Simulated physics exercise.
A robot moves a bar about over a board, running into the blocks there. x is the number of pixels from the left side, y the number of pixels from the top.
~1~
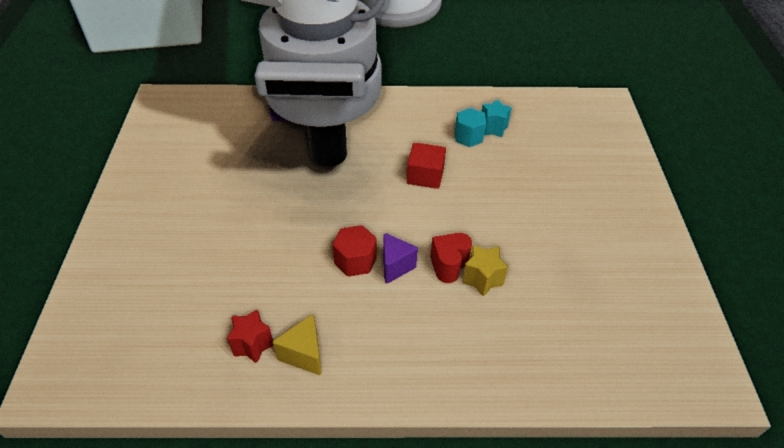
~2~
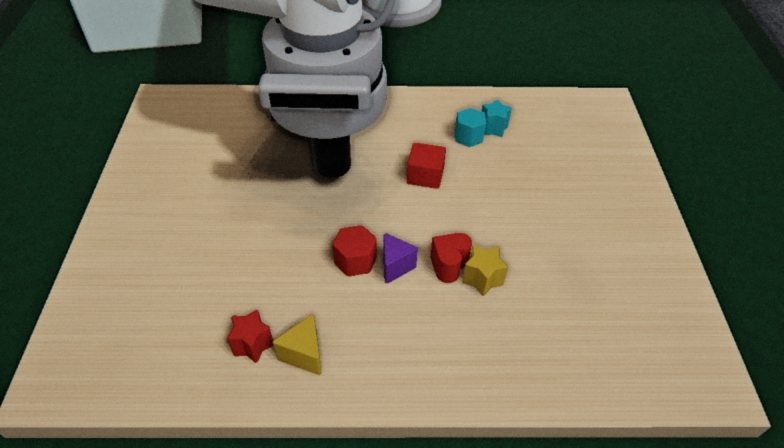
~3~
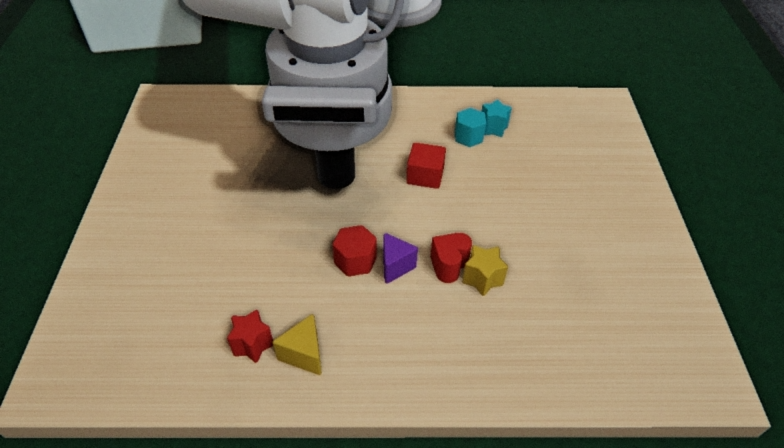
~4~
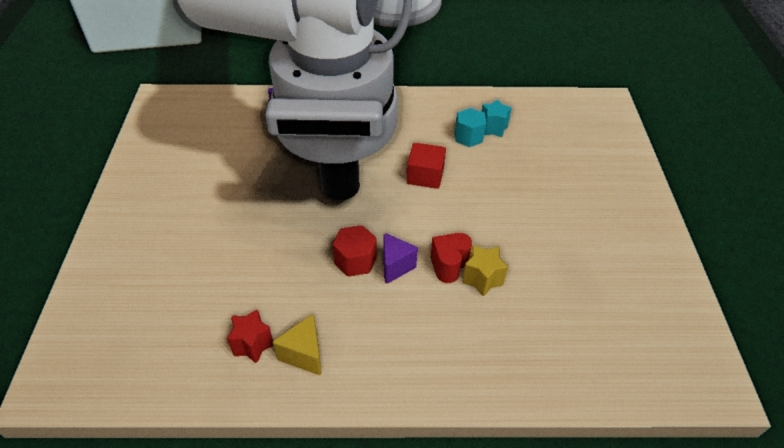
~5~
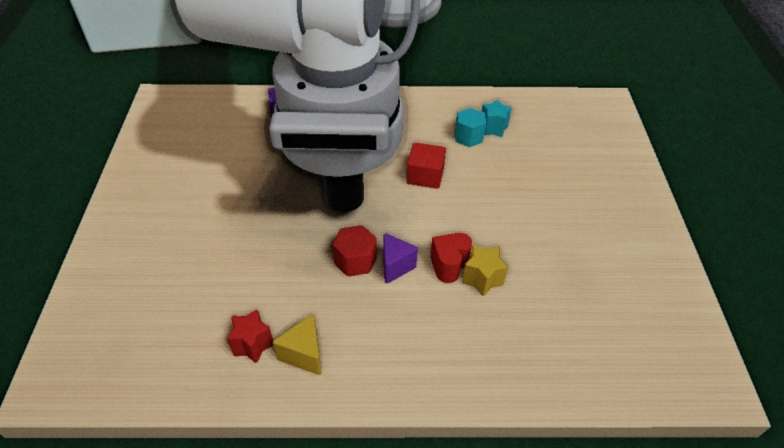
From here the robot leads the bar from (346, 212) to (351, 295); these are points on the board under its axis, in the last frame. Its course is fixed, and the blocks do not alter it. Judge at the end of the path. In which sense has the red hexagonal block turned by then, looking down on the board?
If we look at it from overhead, the red hexagonal block pivots counter-clockwise.
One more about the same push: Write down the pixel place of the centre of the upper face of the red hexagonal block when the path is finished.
The middle of its upper face should be somewhere near (371, 308).
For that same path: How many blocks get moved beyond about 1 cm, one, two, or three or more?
In total, one block gets moved by over 1 cm.
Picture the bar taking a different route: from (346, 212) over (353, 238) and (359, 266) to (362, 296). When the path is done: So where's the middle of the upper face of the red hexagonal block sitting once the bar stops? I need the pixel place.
Its top middle will sit at (365, 314).
On the path given first. One third of the way, bar (347, 224); red hexagonal block (356, 248).
Two thirds of the way, bar (348, 252); red hexagonal block (363, 277), turned 15° anticlockwise.
At the end, bar (350, 282); red hexagonal block (371, 308), turned 30° anticlockwise; purple triangular piece unmoved.
